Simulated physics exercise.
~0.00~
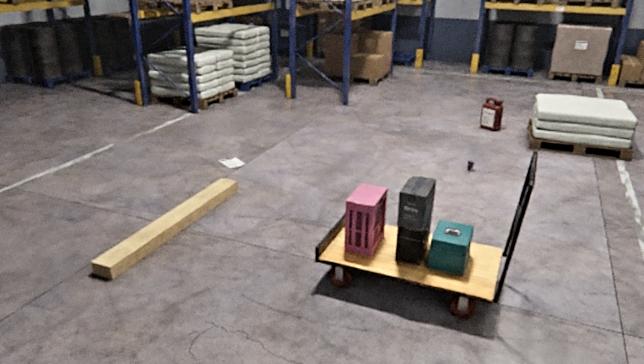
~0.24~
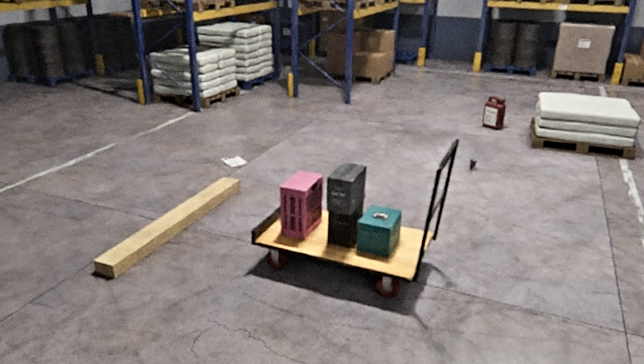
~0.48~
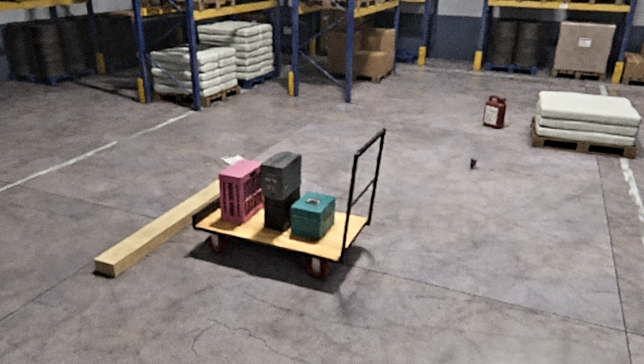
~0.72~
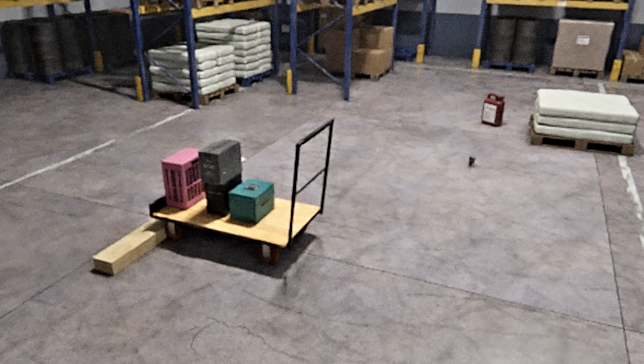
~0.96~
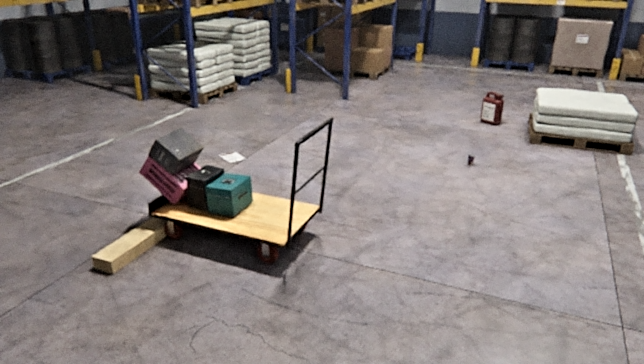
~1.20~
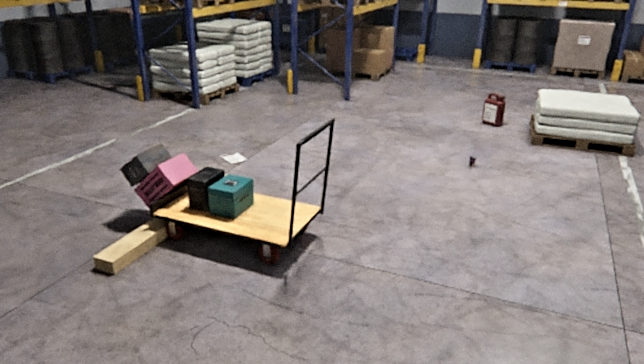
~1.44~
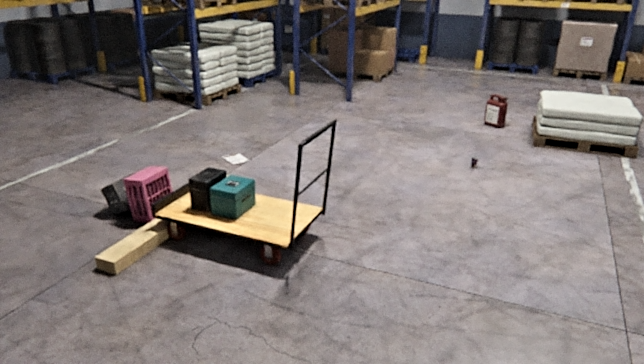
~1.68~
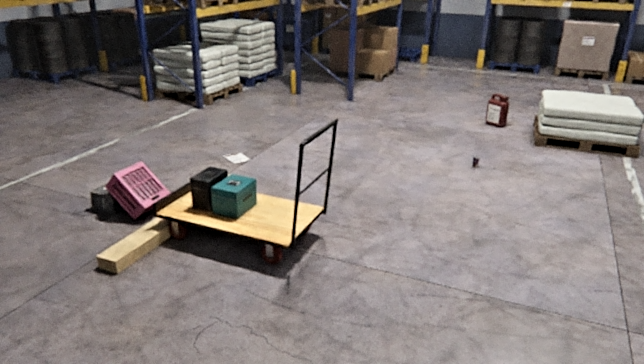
Platform trolley rolling left into a wooden beam and stopping, pink crate and dark box toppling off the front, two boxes staying aboard.
